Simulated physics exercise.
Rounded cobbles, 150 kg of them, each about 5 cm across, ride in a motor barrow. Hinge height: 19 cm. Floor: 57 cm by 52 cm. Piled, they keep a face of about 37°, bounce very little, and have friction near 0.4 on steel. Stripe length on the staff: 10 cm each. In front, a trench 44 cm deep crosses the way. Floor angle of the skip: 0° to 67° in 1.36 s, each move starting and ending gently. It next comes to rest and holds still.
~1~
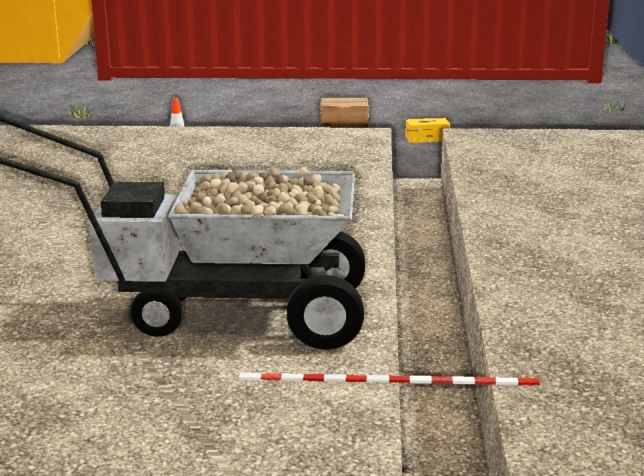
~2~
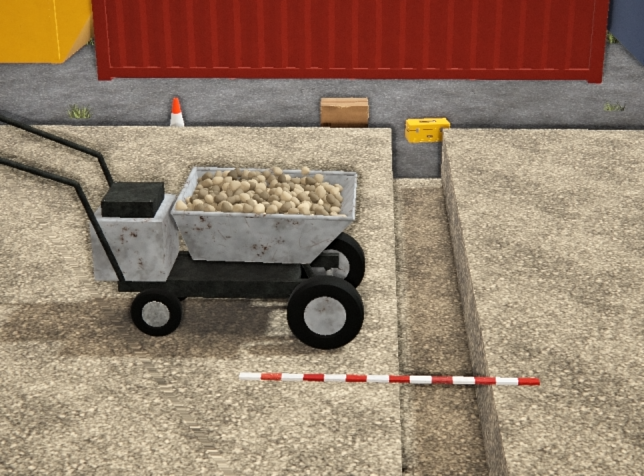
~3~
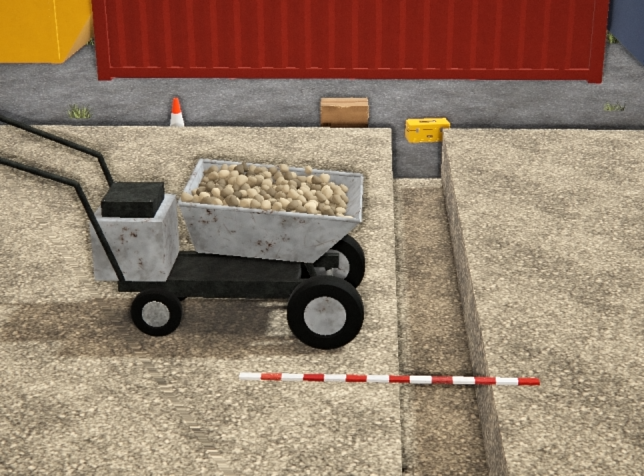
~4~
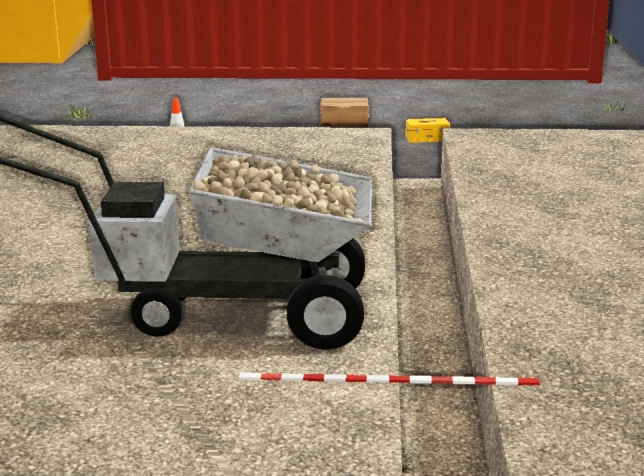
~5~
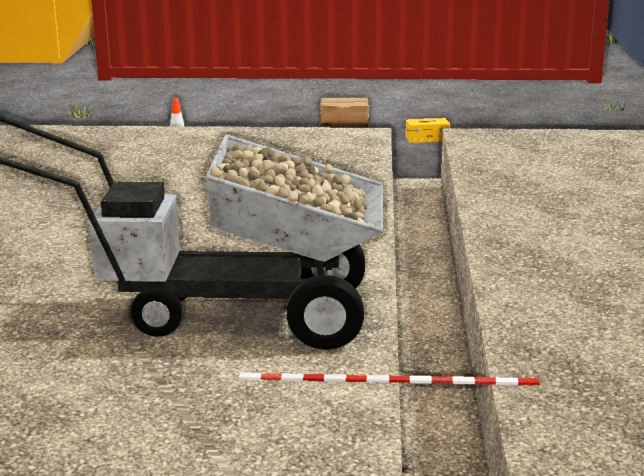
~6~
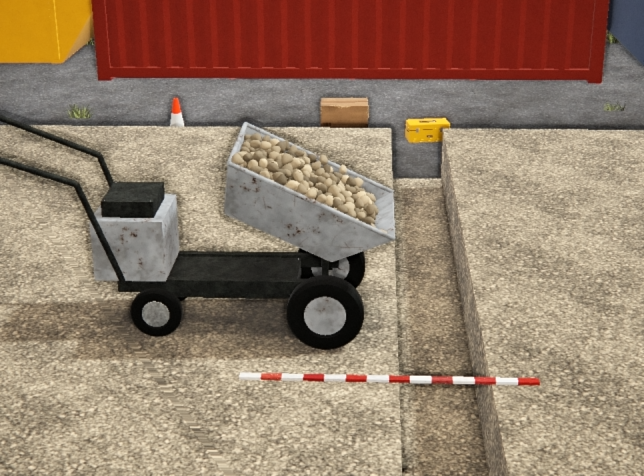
A motor barrow loaded with rounded stones stood beside a trench while its gray skip slowly tilted toward the right, the left end rising steadily and the stones shifting slightly toward the lower lip.
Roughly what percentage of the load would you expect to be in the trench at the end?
I'd expect around 71 per cent.
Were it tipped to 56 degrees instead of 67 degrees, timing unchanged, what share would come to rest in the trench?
It would come to about 55 percent.
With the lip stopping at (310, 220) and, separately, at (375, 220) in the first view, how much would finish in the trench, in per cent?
100 % and 45 %.
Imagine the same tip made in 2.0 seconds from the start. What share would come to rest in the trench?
In that case some 80 per cent.
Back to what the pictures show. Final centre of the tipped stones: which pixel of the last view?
Roughly (460, 378), I'd say.
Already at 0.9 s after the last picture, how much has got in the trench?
About 30 per cent by then.
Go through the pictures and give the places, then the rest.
The first frame shows lip at (351, 218), floor tilted 0°, highest stones at (273, 183).
In the second frame, the skip is at 1°, its lip at (353, 219); the top of the load is at (258, 178).
In the third frame, the skip is at 5°, its lip at (360, 221); the top of the load is at (245, 172).
In the fourth frame, the skip is at 11°, its lip at (370, 225); the top of the load is at (243, 164).
The fifth frame shows lip at (382, 231), floor tilted 18°, highest stones at (242, 157).
In the sixth frame, the skip is at 25°, its lip at (394, 239); the top of the load is at (251, 145).
Then, 0.4 s after the last picture the floor is at 57°, 100 % in the skip; the foremost stones are at (431, 250).
Then, 0.9 s after the last picture the floor is at 67°, 53 % in the skip, 32 % in the trench, 15 % past the trench; the foremost stones are at (533, 308).
Then, 1.2 s after the last picture the floor is at 67°, 24 % in the skip, 48 % in the trench, 28 % past the trench; the foremost stones are at (609, 313).
Then, 3.2 s after the last picture the floor is at 67°, 0 % in the skip, 71 % in the trench, 29 % past the trench; the foremost stones are past the picture's edge.
